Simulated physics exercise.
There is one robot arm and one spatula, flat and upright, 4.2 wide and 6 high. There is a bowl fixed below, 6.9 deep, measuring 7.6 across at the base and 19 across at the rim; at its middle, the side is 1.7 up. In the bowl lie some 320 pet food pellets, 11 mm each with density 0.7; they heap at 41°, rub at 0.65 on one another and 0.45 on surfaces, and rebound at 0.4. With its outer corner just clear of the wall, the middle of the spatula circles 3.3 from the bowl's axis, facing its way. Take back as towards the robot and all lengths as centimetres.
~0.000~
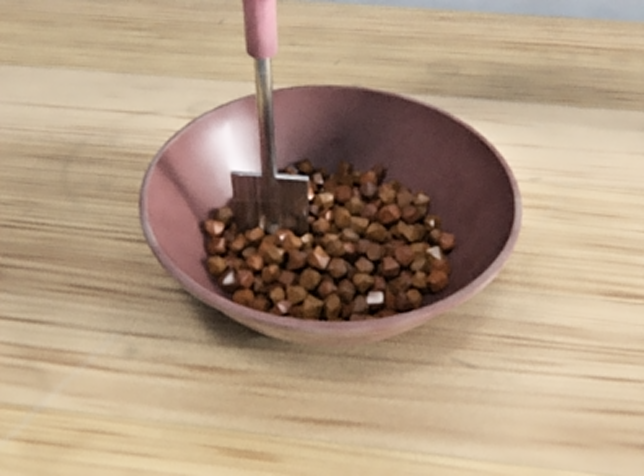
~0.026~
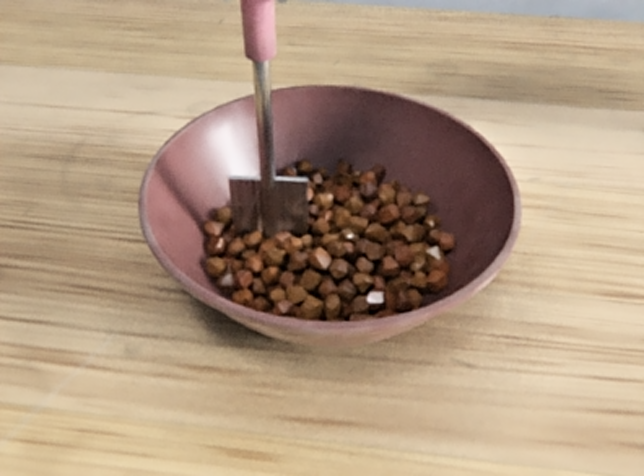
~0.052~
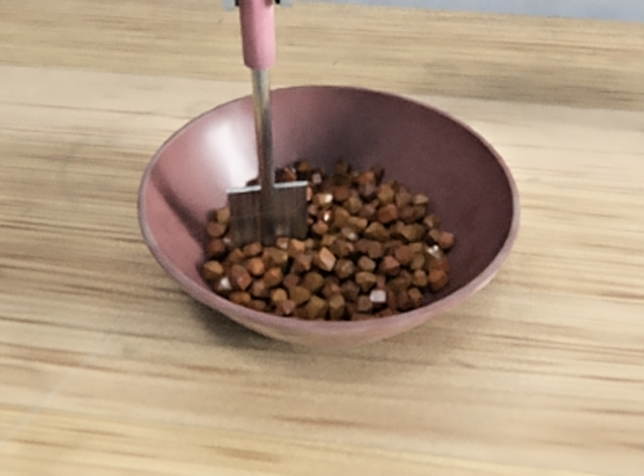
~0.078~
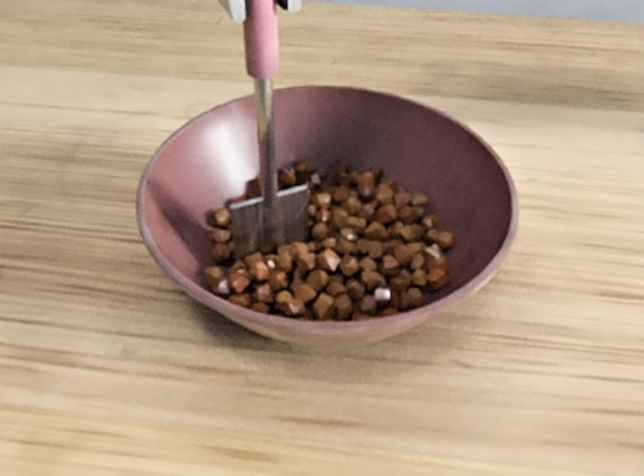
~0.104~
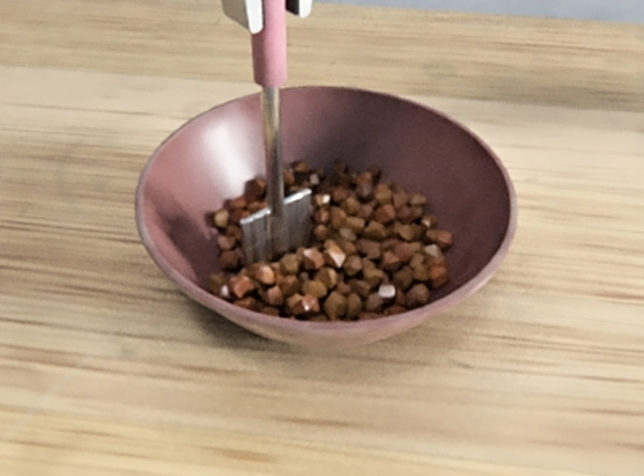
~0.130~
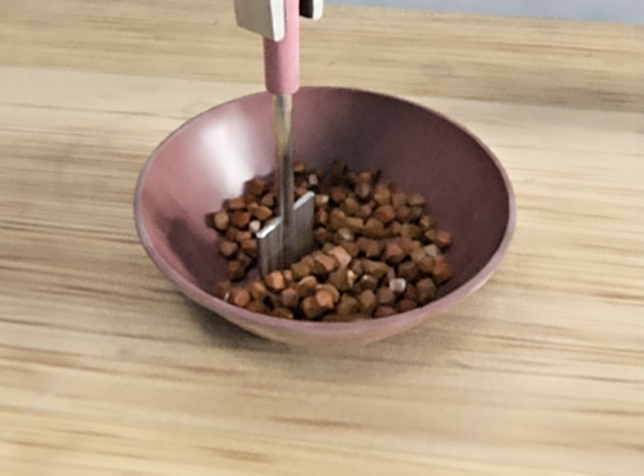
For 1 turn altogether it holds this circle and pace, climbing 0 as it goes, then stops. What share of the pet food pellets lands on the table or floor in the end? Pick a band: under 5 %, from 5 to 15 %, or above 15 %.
Under 5 %.
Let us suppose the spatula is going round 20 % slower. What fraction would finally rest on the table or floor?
In that case, close to 0 in a hundred.
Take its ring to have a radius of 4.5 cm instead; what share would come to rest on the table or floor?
Near 0 %.
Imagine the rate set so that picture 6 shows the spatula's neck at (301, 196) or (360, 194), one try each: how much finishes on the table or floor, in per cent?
First try: About 5 %; second try: About 15 %.
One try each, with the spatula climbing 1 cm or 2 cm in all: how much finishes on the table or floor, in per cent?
Close to 0 and 0 percent, in that order.
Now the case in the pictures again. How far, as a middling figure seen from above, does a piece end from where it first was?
My guess is close to 7 centimetres.
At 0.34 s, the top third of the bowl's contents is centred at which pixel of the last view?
Near (410, 189).
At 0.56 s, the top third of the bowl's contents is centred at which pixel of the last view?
The centre lies near (259, 155) in the last picture.
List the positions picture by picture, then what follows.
The spatula neck at (268, 152), 0° round; upper third of the load around (343, 236), from x 215 to 445, top at y 165; 315 in the bowl, in the first picture.
The spatula neck at (267, 155), 5° round; upper third of the load around (339, 237), from x 215 to 445, top at y 165, in the second picture.
The spatula neck at (266, 163), 17° round; upper third of the load around (332, 248), from x 215 to 445, top at y 165, in the third picture.
The spatula neck at (268, 173), 31° round; upper third of the load around (328, 253), from x 215 to 445, top at y 165, in the fourth picture.
The spatula neck at (275, 182), 45° round; upper third of the load around (333, 264), from x 220 to 445, top at y 170, in the fifth picture.
The spatula neck at (285, 190), 59° round; upper third of the load around (338, 271), from x 220 to 445, top at y 170; 315 in the bowl, in the sixth picture.
After 0.34 s, 175° round, highest piece 8 above the table; 315 in the bowl.
After 0.56 s, 291° round, highest piece 8 above the table; 314 in the bowl, 1 in flight or on the tool.
After 0.87 s, 0° round, highest piece 7 above the table; 314 in the bowl, 1 on the table or floor.
After 1.57 s, 0° round, highest piece 7 above the table; 314 in the bowl, 1 on the table or floor.
In the end, 314 in the bowl, 1 on the table or floor. That is 0 % on the table or floor.
